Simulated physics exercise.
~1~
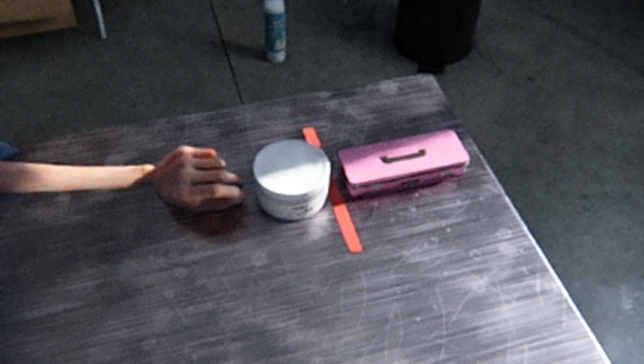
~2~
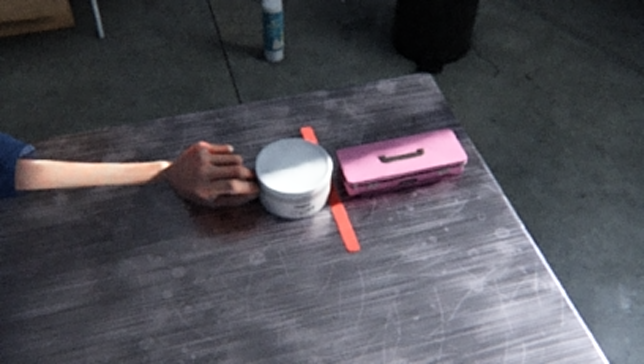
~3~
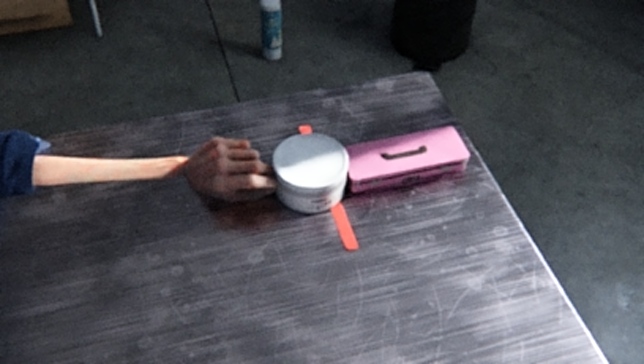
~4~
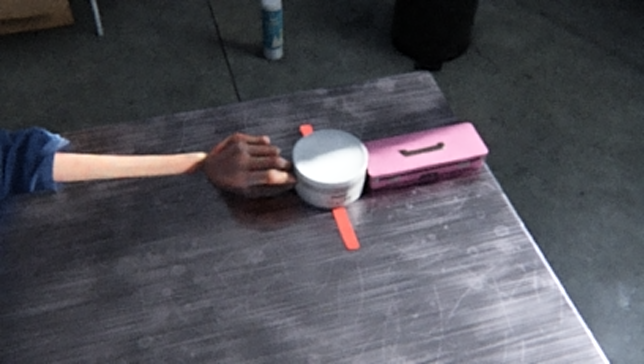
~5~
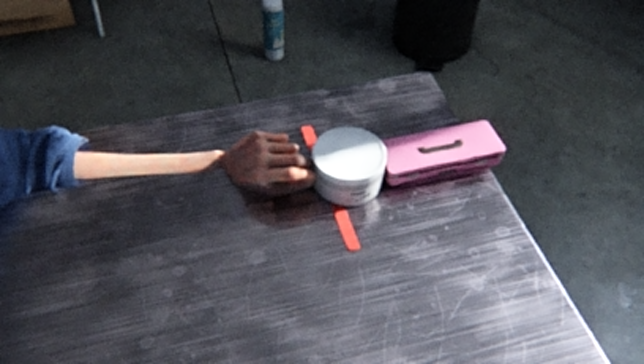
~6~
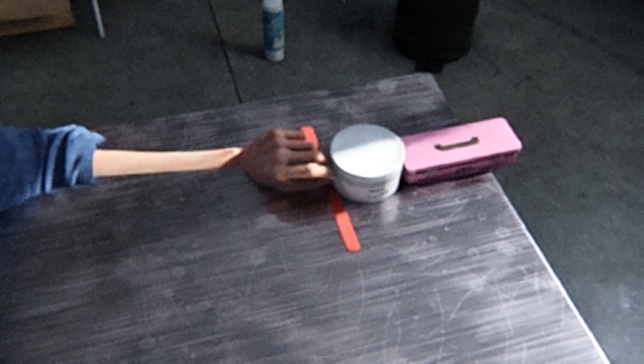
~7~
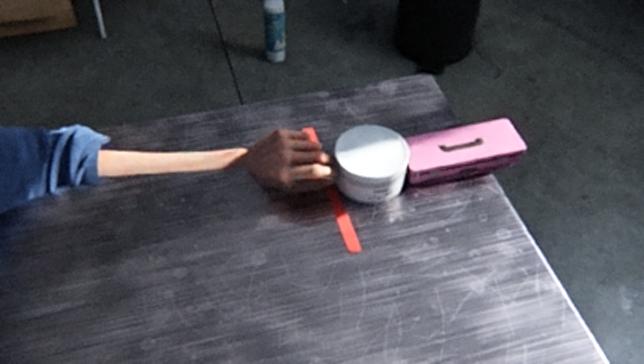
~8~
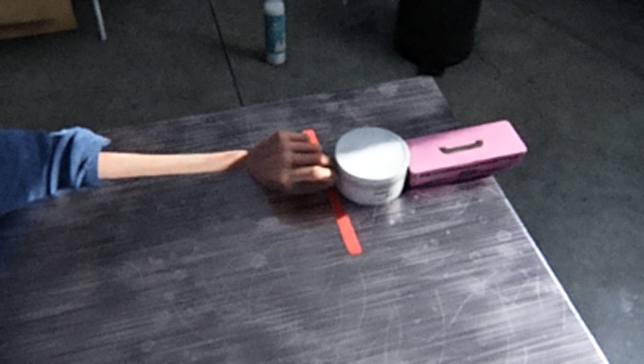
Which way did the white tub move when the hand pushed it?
The white tub moved to the right, across the orange-red strip.
